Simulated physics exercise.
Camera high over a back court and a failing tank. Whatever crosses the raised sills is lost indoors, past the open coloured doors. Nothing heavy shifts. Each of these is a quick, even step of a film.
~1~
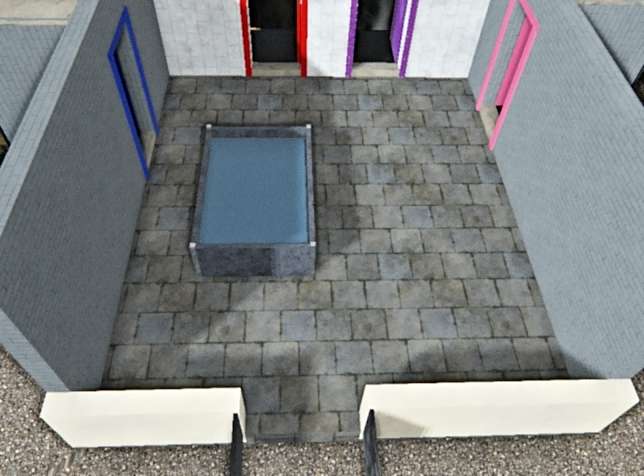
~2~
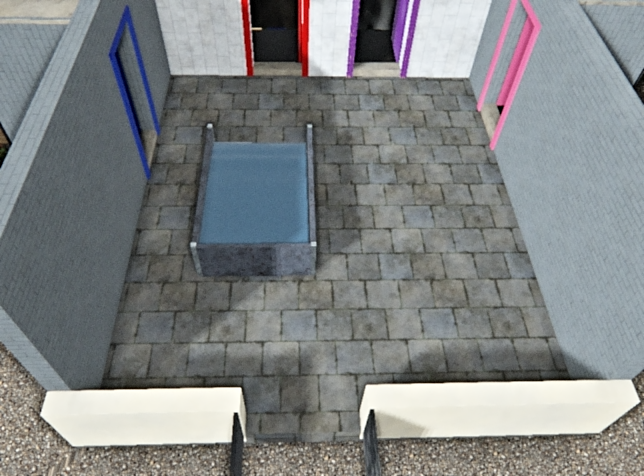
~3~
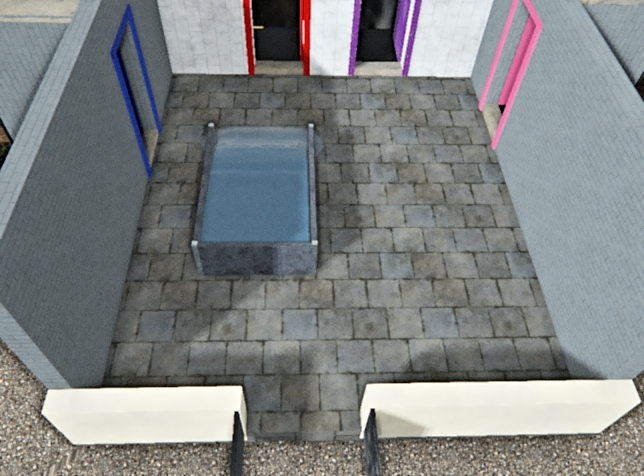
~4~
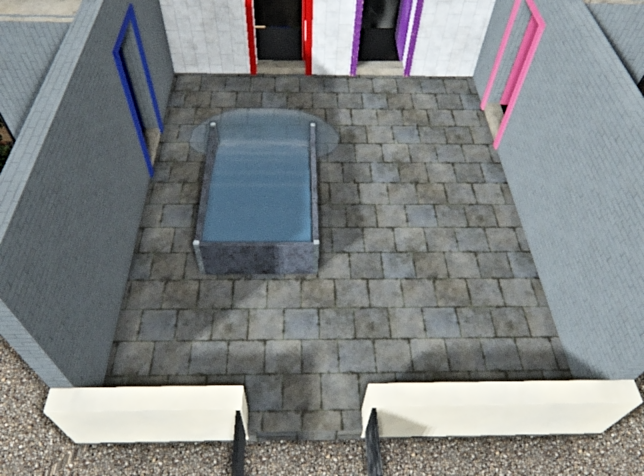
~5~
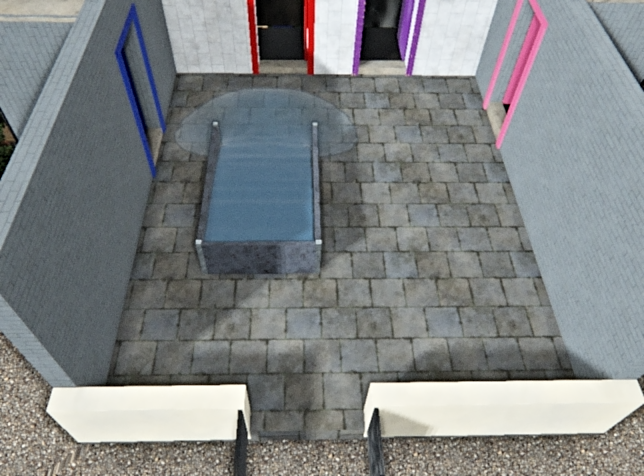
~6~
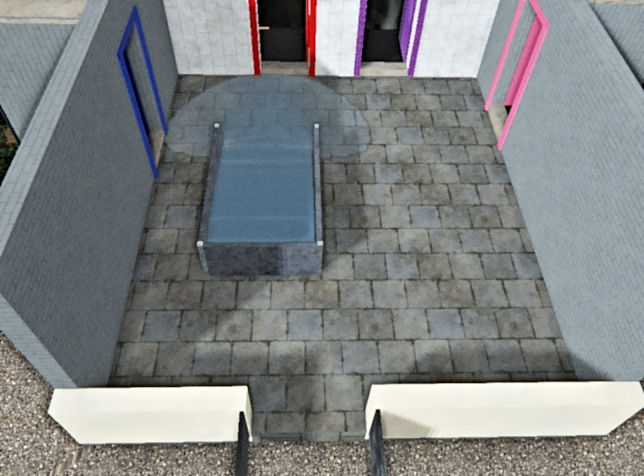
Water pouring from a tank's open far side and spreading in a widening, rounded sheet across a grey paved courtyard.
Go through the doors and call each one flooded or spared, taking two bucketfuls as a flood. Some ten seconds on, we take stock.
Pink door: Spared, red door: Flooded, blue door: Spared, purple door: Spared.
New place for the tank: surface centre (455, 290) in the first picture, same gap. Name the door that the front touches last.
It's the one in blue.
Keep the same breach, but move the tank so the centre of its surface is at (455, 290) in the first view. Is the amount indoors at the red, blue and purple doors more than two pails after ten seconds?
I'd say the red door stops short, the blue door stops short and the purple door overshoots.
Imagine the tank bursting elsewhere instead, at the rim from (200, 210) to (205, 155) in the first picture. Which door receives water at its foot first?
I'd pick the blue-painted one.
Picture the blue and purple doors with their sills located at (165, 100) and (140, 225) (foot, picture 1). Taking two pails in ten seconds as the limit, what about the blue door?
Answer: Blue is flooded.
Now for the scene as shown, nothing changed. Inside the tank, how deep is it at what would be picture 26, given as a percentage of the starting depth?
It comes to some 22 percent.
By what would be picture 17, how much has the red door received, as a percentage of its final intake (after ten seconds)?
Approximately 60 in a hundred, I reckon.
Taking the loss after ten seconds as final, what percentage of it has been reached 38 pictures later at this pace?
That comes to 85 per cent, as I work it out.
A moment on, water covers 20 % of the floor; the pink door not reached, the red door over two buckets in, the blue door wet at the sill, nothing in, the purple door wet at the sill, nothing in.
Next, water covers 25 % of the floor; the pink door not reached, the red door far over two buckets in, the blue door wet at the sill, nothing in, the purple door wet at the sill, nothing in.
Then, water covers 35 % of the floor; the pink door wet at the sill, nothing in, the red door far over two buckets in, the blue door wet at the sill, nothing in, the purple door wet at the sill, nothing in.
Later, water covers 70 % of the floor; the pink door wet at the sill, nothing in, the red door far over two buckets in, the blue door wet at the sill, nothing in, the purple door wet at the sill, nothing in.
In the end, water covers 95 % of the floor; the pink door wet at the sill, nothing in, the red door far over two buckets in, the blue door wet at the sill, nothing in, the purple door wet at the sill, nothing in.
